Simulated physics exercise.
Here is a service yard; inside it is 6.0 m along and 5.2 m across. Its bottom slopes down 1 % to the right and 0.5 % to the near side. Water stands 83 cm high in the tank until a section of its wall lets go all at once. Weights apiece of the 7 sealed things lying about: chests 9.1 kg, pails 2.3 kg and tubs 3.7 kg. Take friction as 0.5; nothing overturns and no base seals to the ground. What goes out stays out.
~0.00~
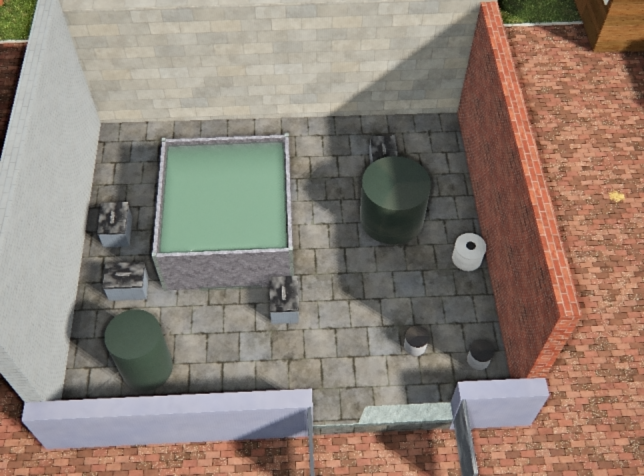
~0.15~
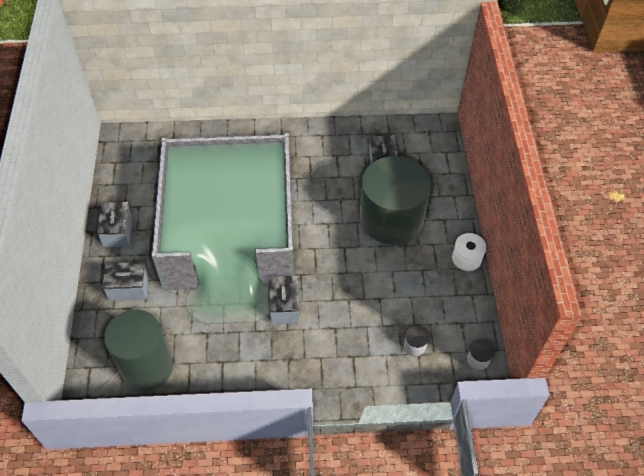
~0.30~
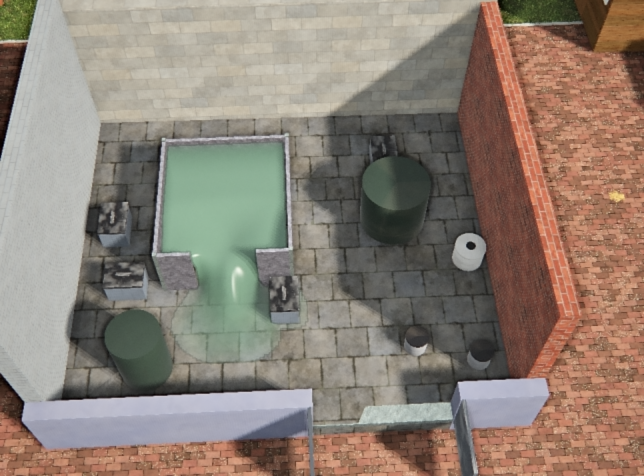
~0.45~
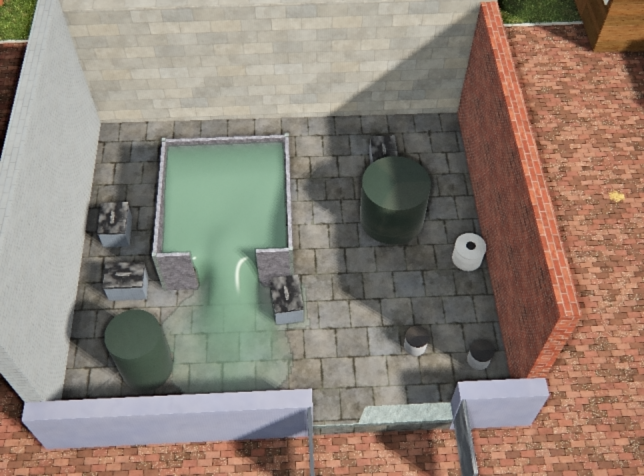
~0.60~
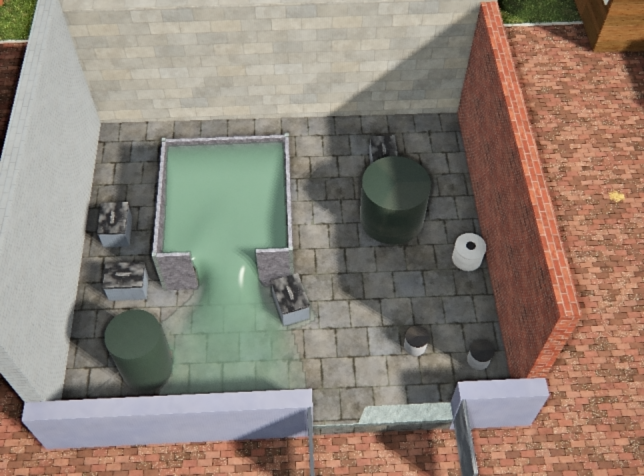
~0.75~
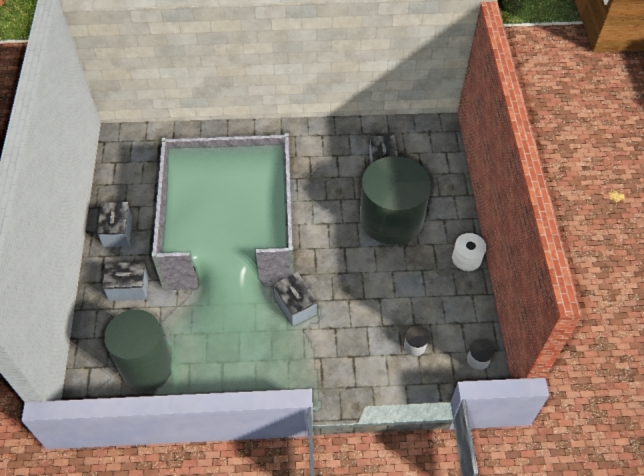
Walled service yard with green water pouring through a gap in a tank's near wall, spreading across paving and nudging a chest rightward.
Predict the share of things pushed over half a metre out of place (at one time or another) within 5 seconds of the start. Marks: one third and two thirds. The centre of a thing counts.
Share: At least two thirds.
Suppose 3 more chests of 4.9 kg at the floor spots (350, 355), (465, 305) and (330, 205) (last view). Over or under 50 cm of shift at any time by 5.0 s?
In turn: More, more, short of it.
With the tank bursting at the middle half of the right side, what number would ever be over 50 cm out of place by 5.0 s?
Then 4.
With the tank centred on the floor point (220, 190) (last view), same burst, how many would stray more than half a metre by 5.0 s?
Then 6.
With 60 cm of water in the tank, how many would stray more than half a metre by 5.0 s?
In that case 5 of them.
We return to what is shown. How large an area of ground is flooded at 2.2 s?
Roughly 13 m2.
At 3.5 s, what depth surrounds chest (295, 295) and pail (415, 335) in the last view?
About 1 and 7 cm.
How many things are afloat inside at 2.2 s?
At that moment 1.
After 1.1 s 0 of 7 are over 50 cm from their spots; 0 afloat.
After 2.2 s 0 of 7 are over 50 cm from their spots; 1 afloat.
After 3.5 s 5 of 7 are over 50 cm from their spots; 3 afloat.
After 5.0 s 5 of 7 are over 50 cm from their spots, and 5 have been at some point; 4 afloat.
